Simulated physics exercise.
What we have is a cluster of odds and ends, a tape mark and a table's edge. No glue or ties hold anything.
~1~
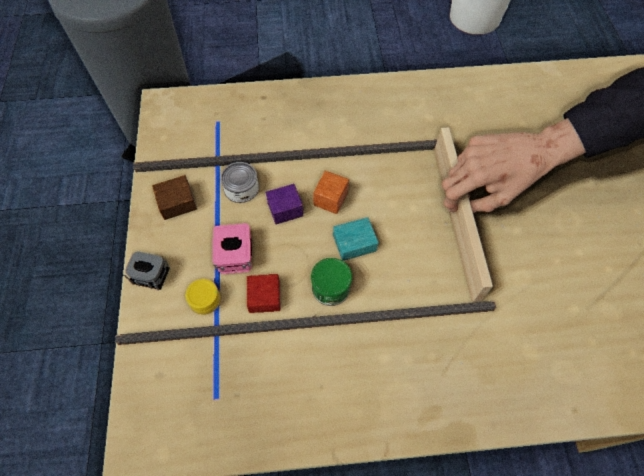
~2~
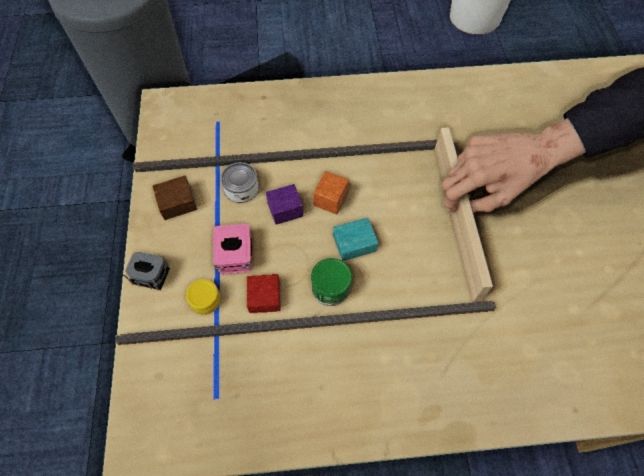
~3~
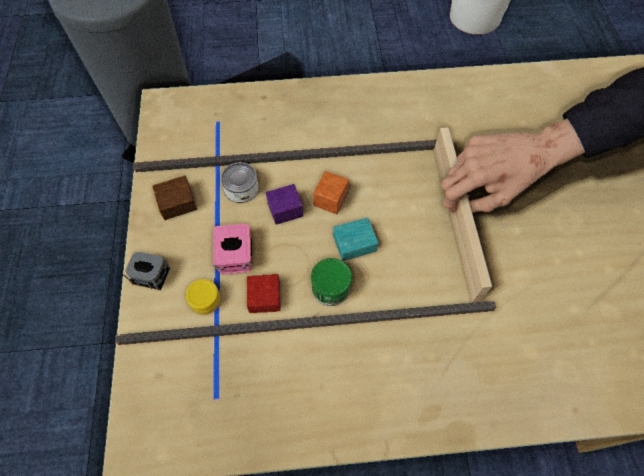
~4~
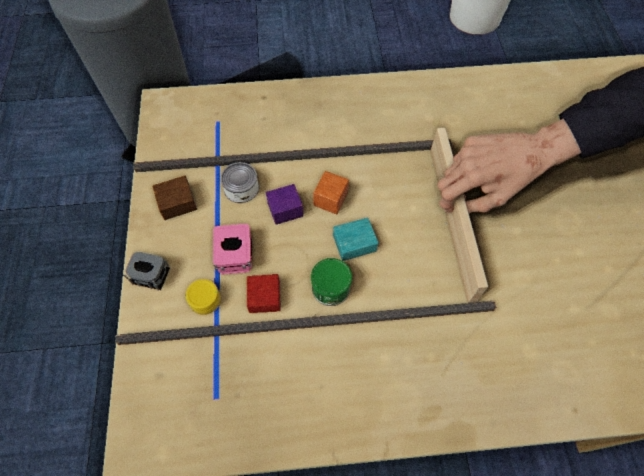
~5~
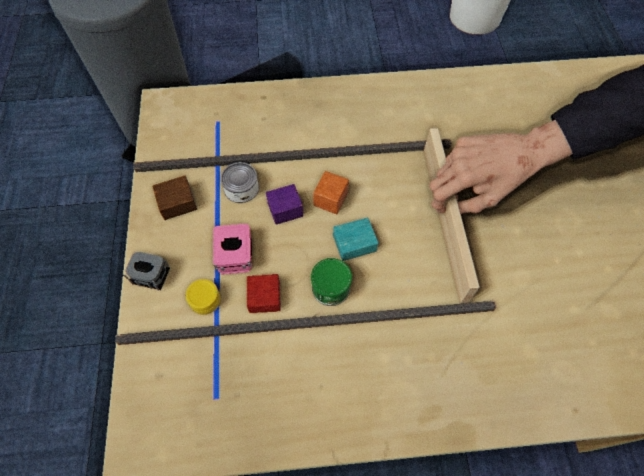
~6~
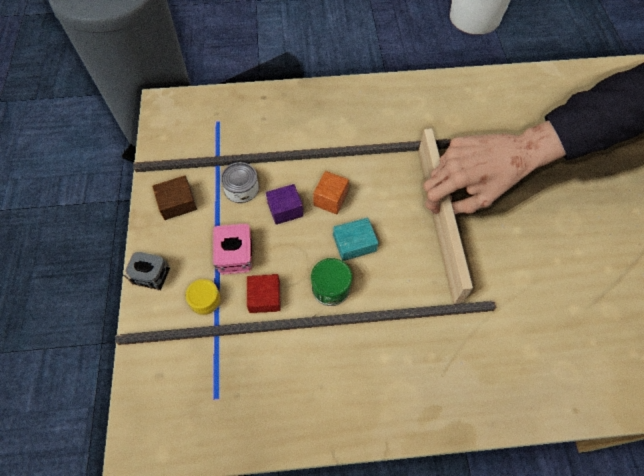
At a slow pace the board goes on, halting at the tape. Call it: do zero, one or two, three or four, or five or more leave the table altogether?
Zero.
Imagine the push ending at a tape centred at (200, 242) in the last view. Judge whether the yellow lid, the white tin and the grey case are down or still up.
Yellow lid goes off, white tin stays put, grey case goes off.
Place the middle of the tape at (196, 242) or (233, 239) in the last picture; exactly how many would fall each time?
2 and 0 down on the floor.
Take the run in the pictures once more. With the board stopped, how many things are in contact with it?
4 in contact.
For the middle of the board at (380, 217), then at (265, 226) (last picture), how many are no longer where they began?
At the first place 0, at the second 8.
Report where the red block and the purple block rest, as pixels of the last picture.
The red block ends at (160, 308) and the purple block at (174, 217).
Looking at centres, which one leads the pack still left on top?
Grey case.
A little later, none off yet; grey case at rest near (148, 271); brown block at rest near (175, 198); yellow lid at rest near (204, 297).
When it is over, the number that fall off is zero.
